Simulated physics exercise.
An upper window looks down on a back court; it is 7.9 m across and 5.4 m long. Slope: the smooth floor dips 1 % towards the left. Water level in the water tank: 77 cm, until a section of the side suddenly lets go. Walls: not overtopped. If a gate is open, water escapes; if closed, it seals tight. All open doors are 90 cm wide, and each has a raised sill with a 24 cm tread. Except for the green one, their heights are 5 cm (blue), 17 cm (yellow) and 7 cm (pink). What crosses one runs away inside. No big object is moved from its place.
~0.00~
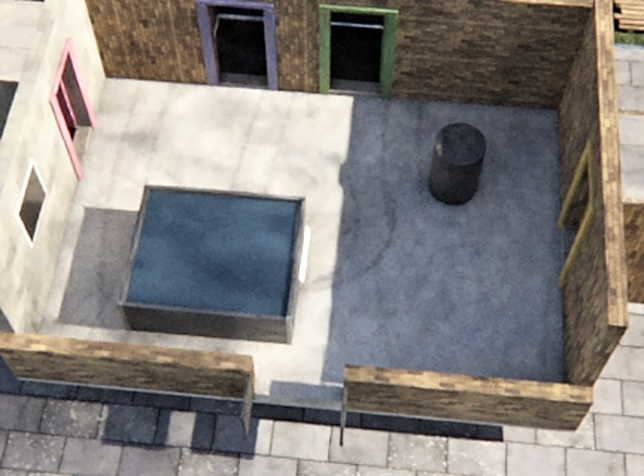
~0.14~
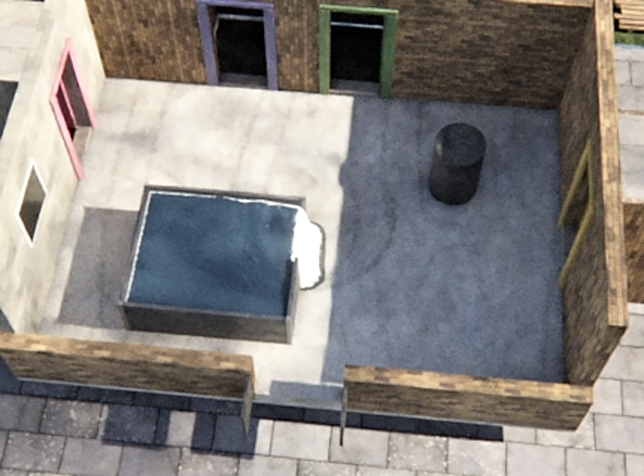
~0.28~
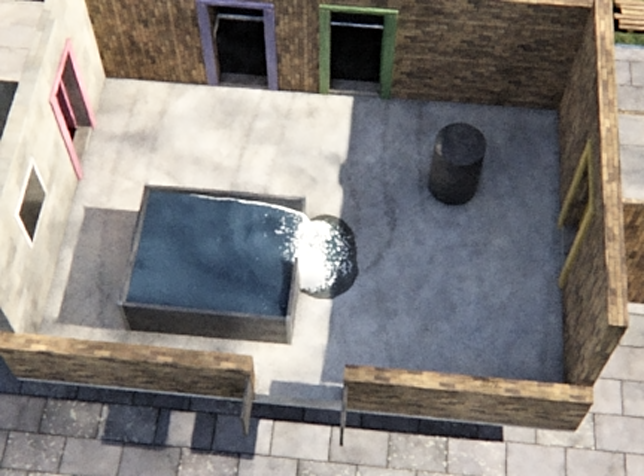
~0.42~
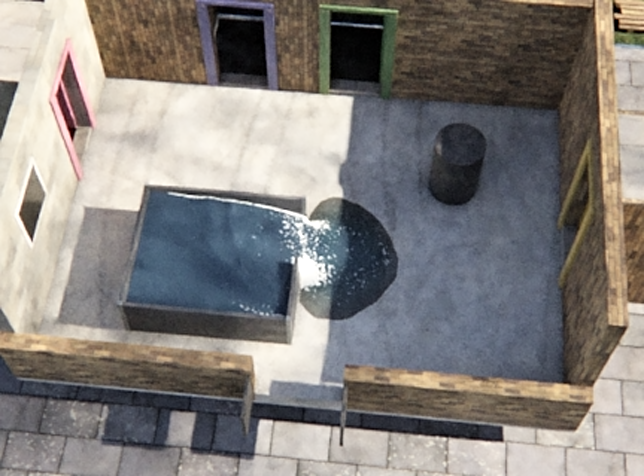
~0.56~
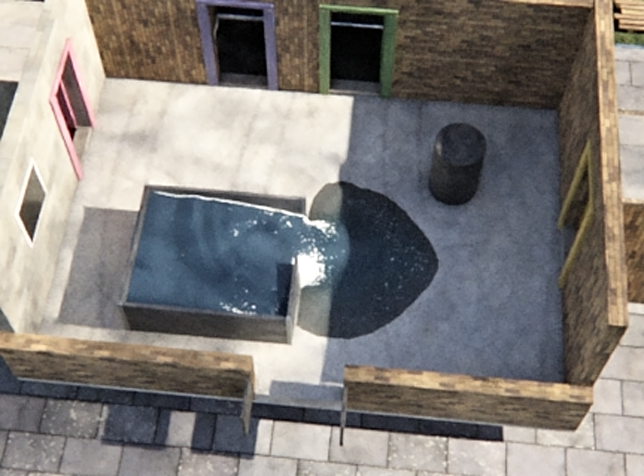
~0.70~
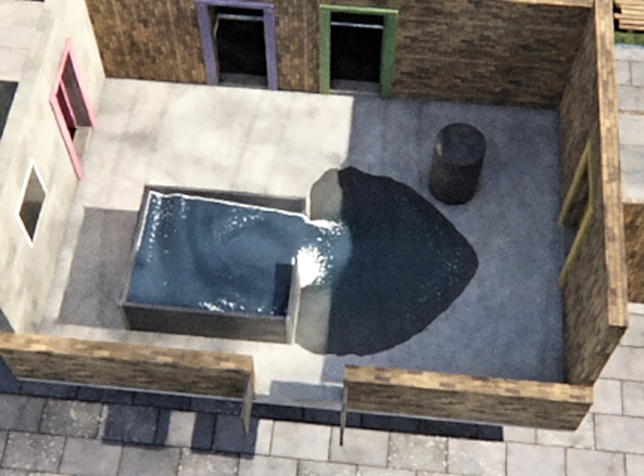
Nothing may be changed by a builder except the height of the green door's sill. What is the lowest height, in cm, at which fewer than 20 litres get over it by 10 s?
7.5 cm.
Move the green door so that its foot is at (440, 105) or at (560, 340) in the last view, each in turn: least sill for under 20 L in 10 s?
First place around 17 cm, second around 19 cm.
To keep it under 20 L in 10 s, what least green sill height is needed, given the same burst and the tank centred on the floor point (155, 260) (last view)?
I'd put it at close to 9.0 cm.
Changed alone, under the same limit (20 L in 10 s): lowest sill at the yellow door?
About 26 cm at yellow.
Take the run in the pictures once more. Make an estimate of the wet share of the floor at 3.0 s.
Roughly 45 percent of the floor.
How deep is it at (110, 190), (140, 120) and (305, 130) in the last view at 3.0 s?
I'd read roughly 0, 0 and 0 cm there.
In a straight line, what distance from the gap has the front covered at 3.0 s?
I make it some 5.0 m.
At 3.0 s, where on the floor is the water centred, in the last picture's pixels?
(328, 265) or so.
After 1.4 s water covers 35 % of the floor, deepest (42 cm) near (311, 254); it has not reached the green door.
After 3.0 s water covers 45 % of the floor, deepest (28 cm) near (553, 348); 6 cm at the green door, 0 litres in over its 10 cm sill.
After 10.0 s water covers 95 % of the floor, deepest (14 cm) near (57, 263); 10 cm at the green door, 7 litres in over its 10 cm sill.
At the green door as built, the water arrived by 2.2 s and peaked near 13 cm at 5.6 s.
Run again over the same 10 s with other heights there, 28 litres in over 6.5 cm, 13 litres over 8.5 cm. The limit of 20 litres is kept from about 7.5 cm up.
